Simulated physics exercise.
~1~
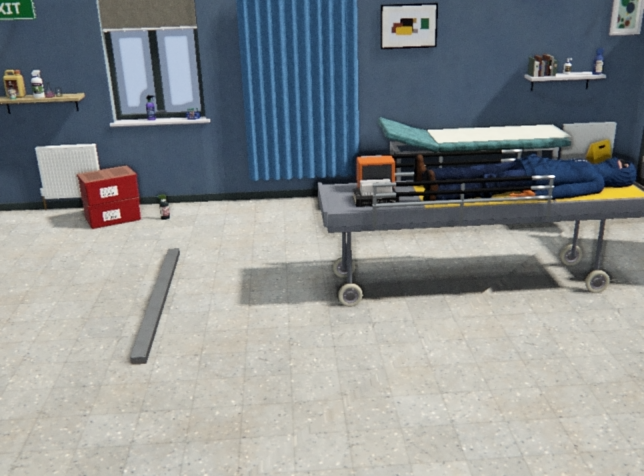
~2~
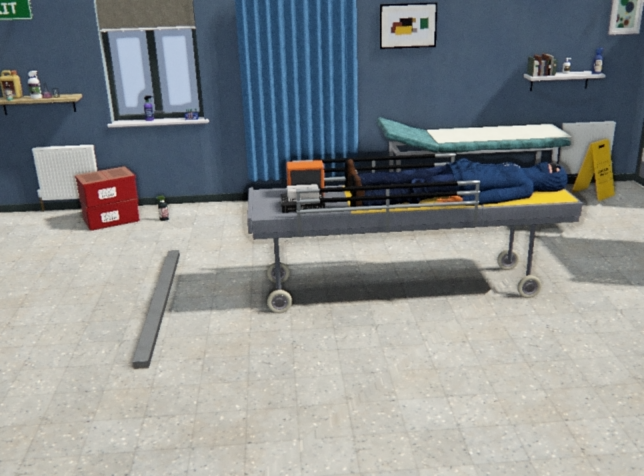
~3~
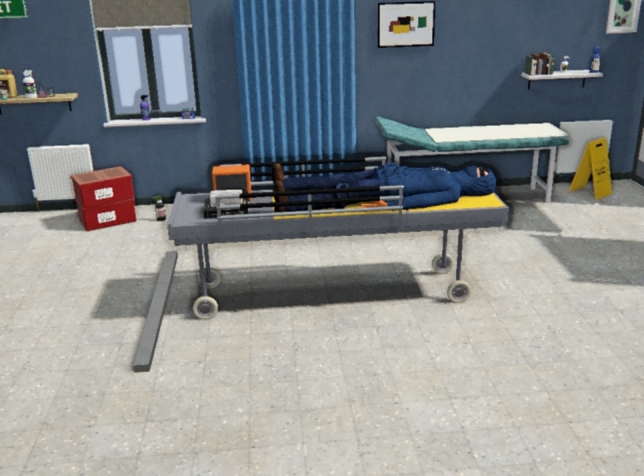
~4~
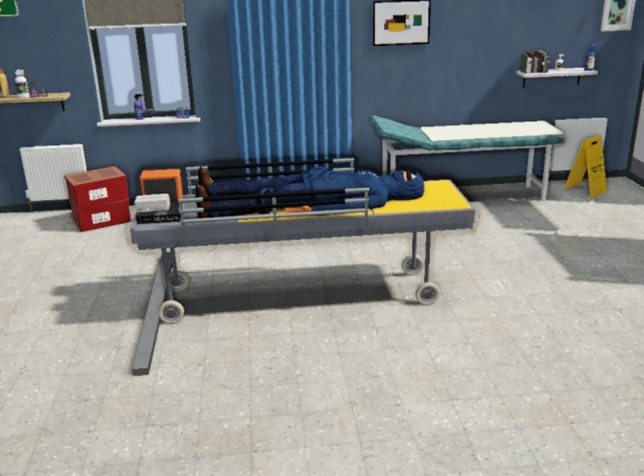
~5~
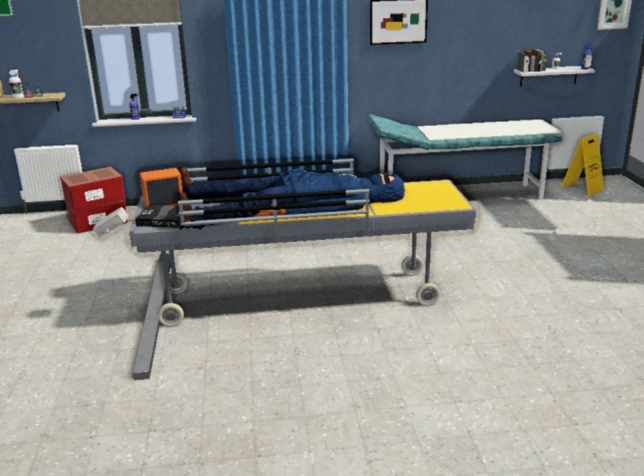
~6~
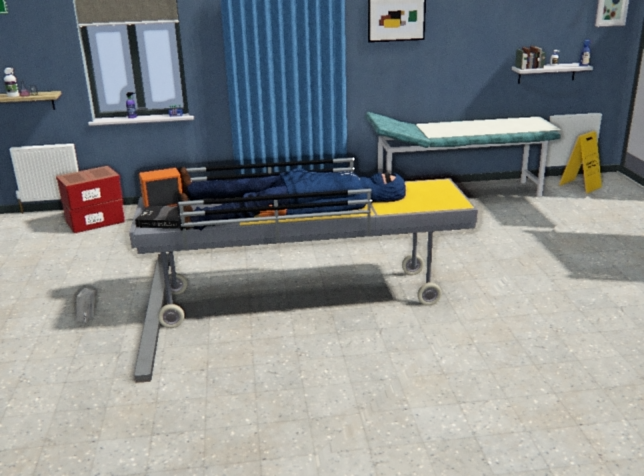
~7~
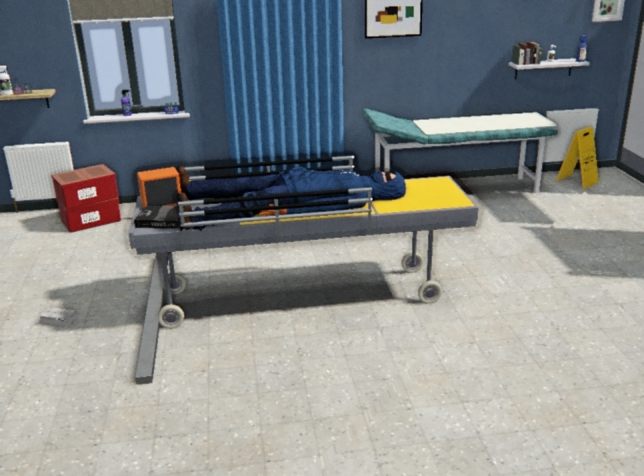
A trolley carrying a limp person in blue rolled left across a clinic room and stopped abruptly at a grey strip on the floor; the person slid a little farther left, and a white box tumbled off the end while the orange monitor stayed upright aboard.
